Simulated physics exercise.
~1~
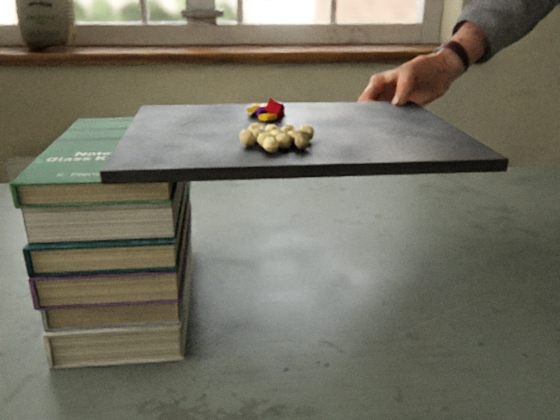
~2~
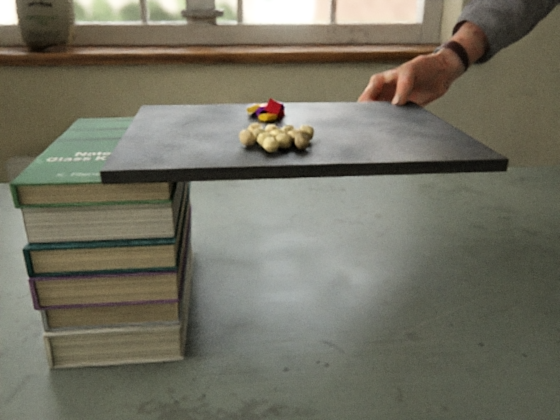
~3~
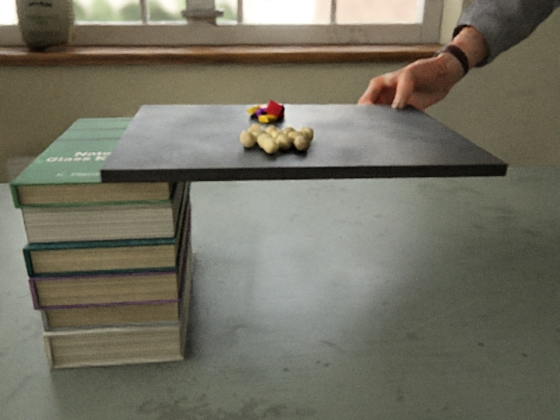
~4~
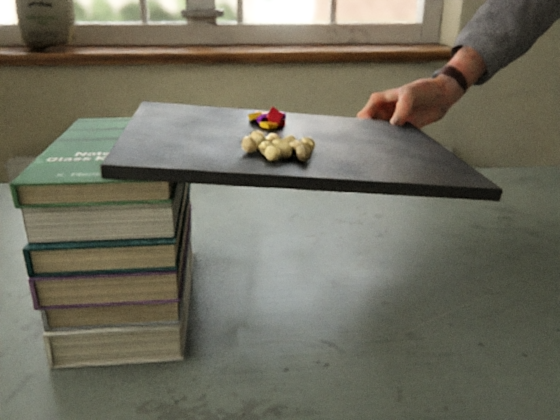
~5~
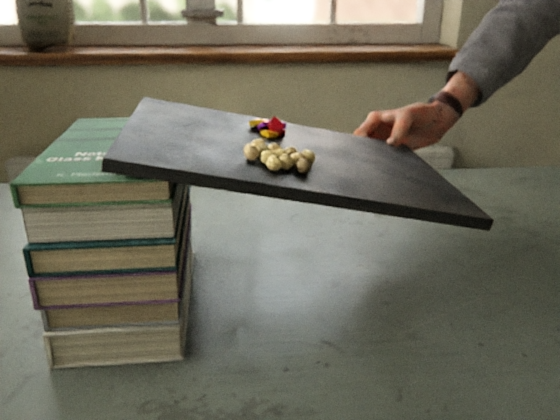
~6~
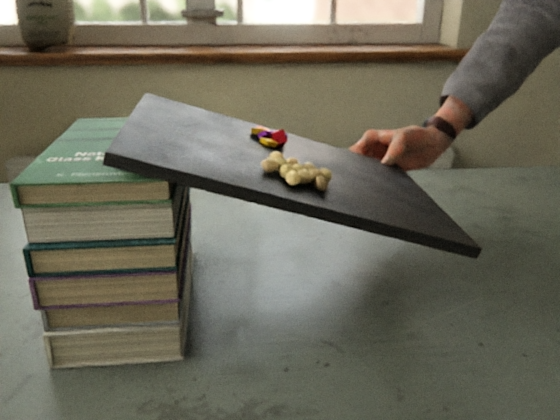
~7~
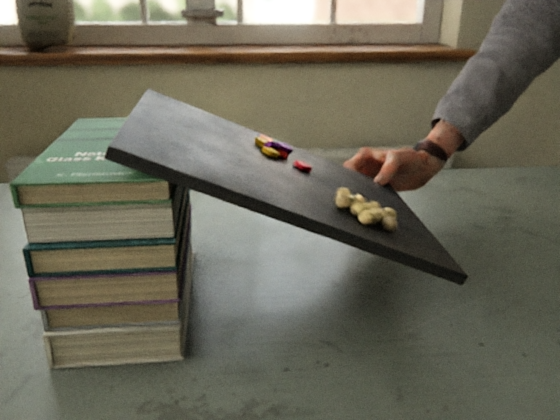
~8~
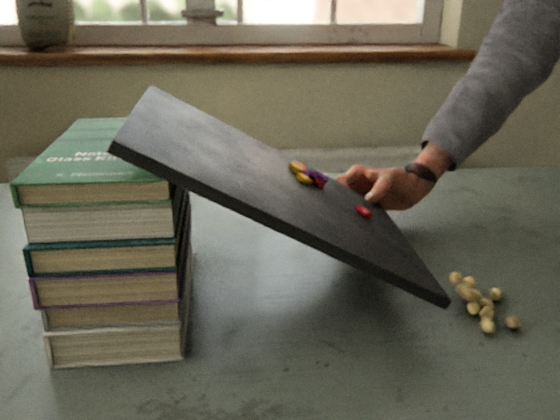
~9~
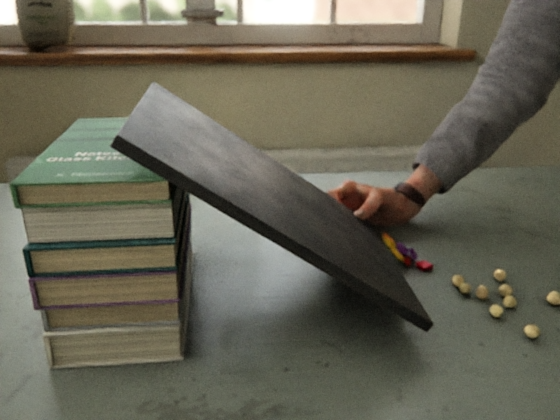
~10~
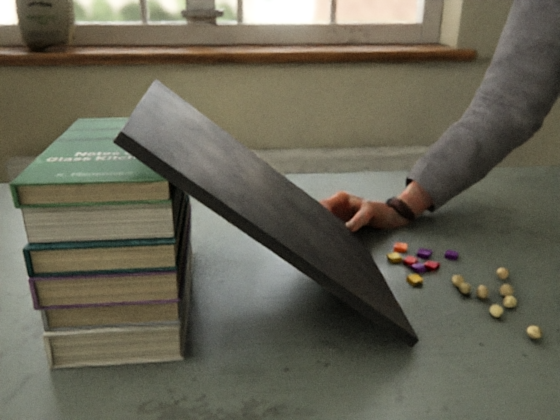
A dark board tilts down from stacked books as a hand lowers it, spilling both small piles.
